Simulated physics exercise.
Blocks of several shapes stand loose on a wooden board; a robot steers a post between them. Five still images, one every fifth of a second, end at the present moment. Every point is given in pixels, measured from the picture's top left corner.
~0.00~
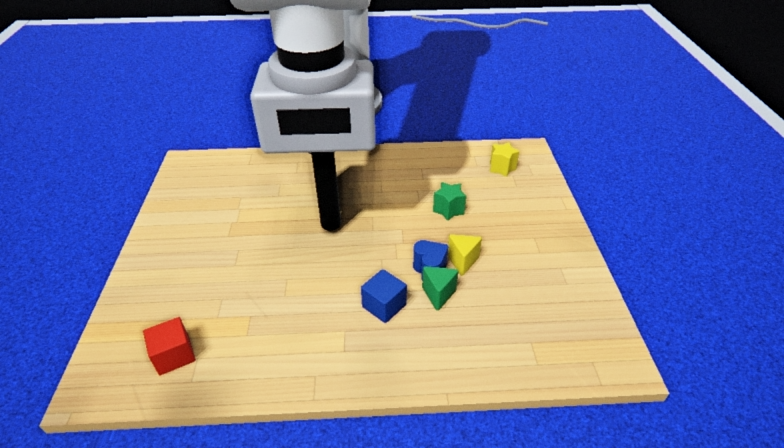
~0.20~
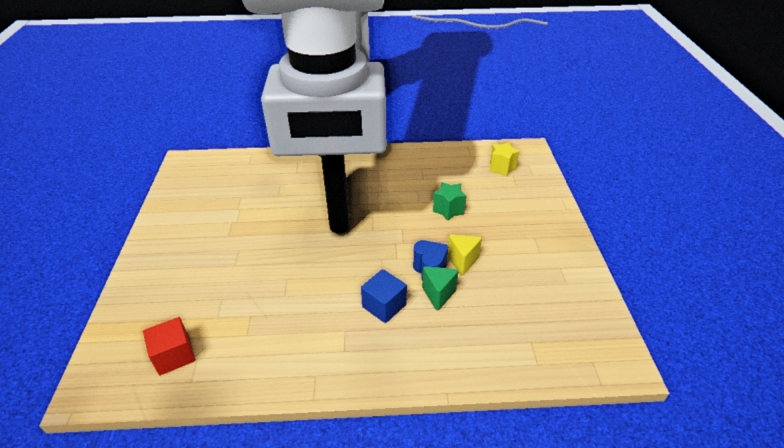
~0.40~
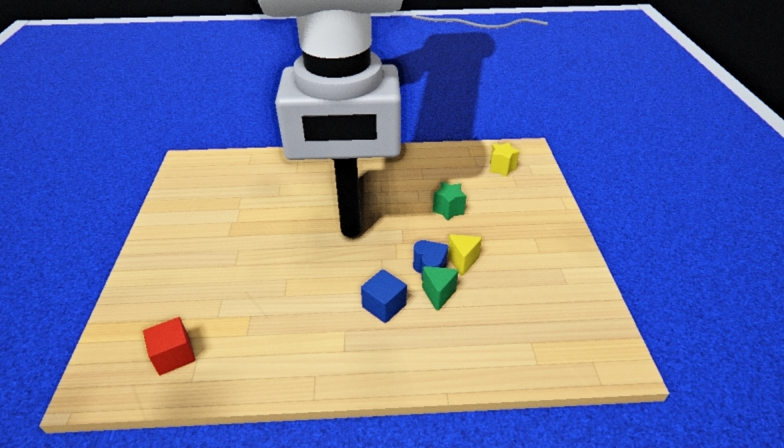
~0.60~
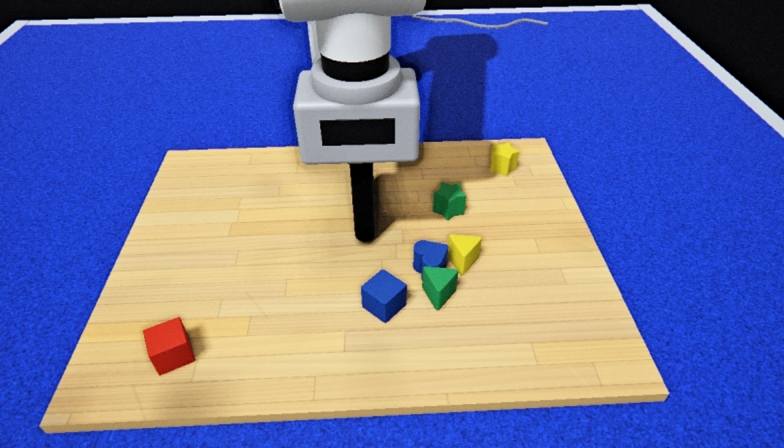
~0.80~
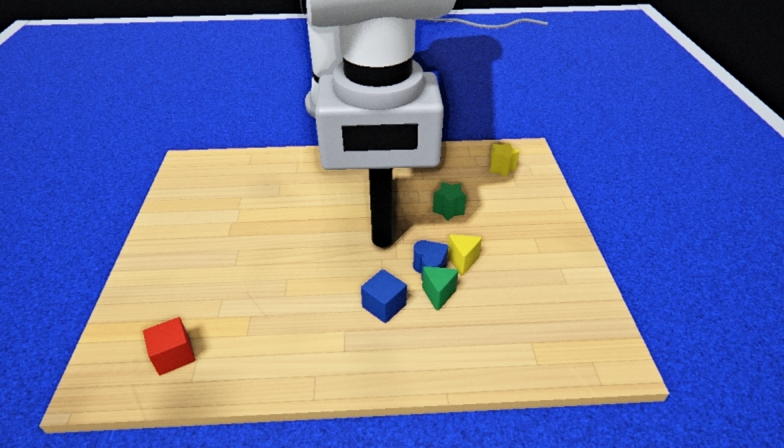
In the video, a robot arm moves a black post a short way to the right and slightly nearer over a wooden board, approaching the blue, green and yellow blocks, while all the blocks, including a red cube, stay still.
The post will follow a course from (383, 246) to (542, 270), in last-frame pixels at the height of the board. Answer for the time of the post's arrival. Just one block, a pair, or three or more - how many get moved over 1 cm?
Answer: 1.
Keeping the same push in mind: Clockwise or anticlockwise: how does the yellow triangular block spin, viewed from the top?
My prediction: CW.
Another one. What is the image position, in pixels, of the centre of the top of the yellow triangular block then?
It will likely be found at (514, 261).
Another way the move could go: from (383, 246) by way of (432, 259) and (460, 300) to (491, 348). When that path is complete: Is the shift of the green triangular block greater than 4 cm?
The answer is yes.
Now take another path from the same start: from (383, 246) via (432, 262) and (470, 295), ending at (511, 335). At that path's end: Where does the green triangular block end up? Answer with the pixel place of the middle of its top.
The middle of its top is at (437, 317).
What follows on the original path. One third of the way, post (435, 249); nothing pushed yet.
Two thirds of the way, post (489, 257); yellow triangular block (505, 257), turned 100° clockwise.
At the end, post (543, 264); blue heart block in place; yellow triangular block (514, 261), turned 120° clockwise.
